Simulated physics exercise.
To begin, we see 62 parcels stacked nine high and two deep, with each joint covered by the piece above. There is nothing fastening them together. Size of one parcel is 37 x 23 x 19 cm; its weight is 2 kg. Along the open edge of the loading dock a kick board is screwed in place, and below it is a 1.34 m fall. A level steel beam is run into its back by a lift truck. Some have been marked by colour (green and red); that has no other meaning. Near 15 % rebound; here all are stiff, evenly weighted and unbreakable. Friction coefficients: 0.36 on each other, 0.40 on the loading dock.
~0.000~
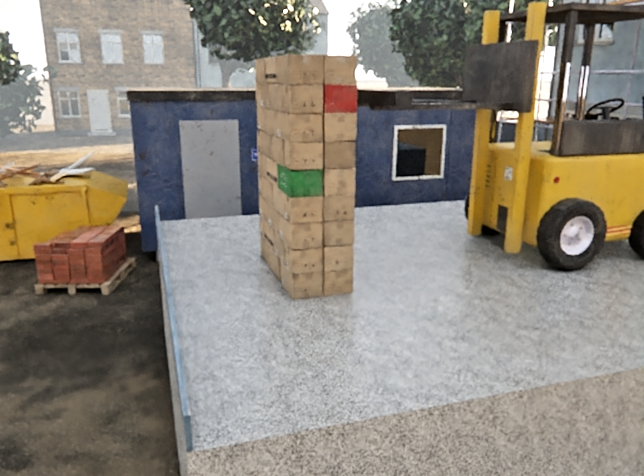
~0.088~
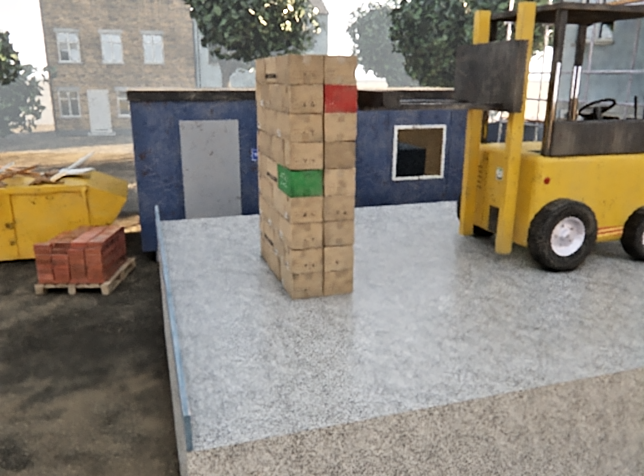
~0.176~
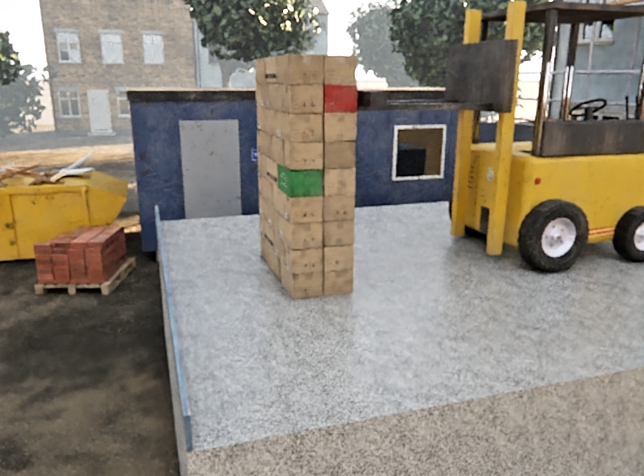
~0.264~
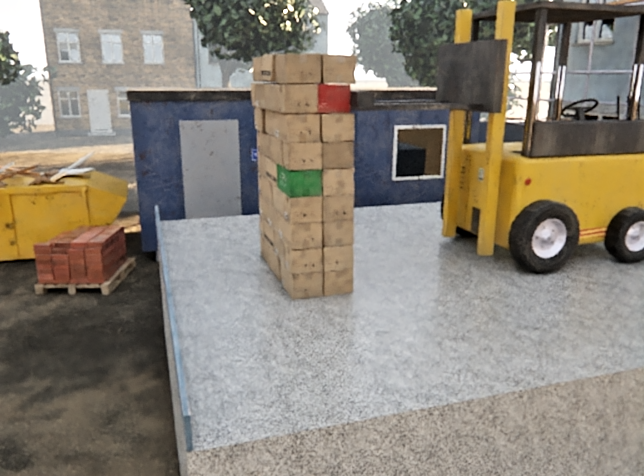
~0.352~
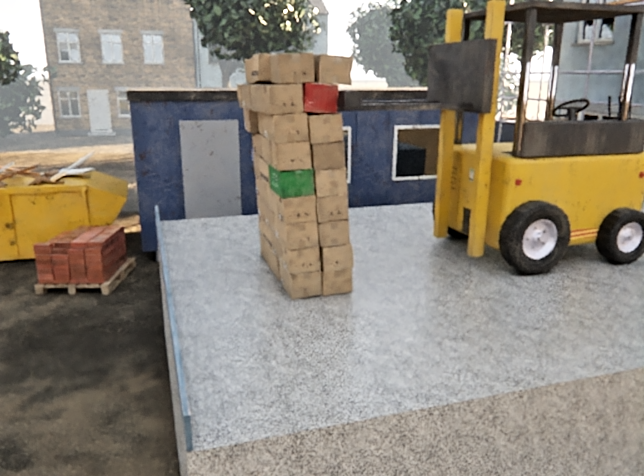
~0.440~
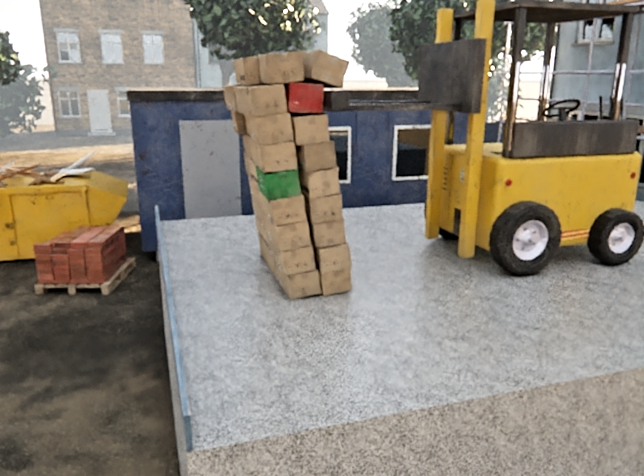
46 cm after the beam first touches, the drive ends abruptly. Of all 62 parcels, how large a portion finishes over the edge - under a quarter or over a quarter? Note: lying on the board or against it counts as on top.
The portion is upwards of a quarter.
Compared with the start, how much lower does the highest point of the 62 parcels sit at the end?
By about 5 cm, start to end.
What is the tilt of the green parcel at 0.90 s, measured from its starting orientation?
I'd estimate close to 40°.
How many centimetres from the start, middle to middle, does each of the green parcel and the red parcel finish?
The green one ends 260 cm from its start and the red one 360 cm.
Around 0.60 s, none of the 62 parcels over the edge, 60 disturbed; green parcel tipped 16°; red parcel tipped 9°.
Around 0.90 s, none of the 62 parcels over the edge, 60 disturbed; green parcel tipped 44°, 19 cm lower; red parcel tipped 34°, 24 cm lower.
Around 1.24 s, 11 of the 62 parcels over the edge; green parcel on its side; red parcel on its side.
Around 1.78 s, 28 of the 62 parcels over the edge; red parcel upside down; green parcel on its side.
Finally (2.3 s), 28 of the 62 parcels over the edge; red parcel upside down; green parcel on its side. That is 45 per cent.
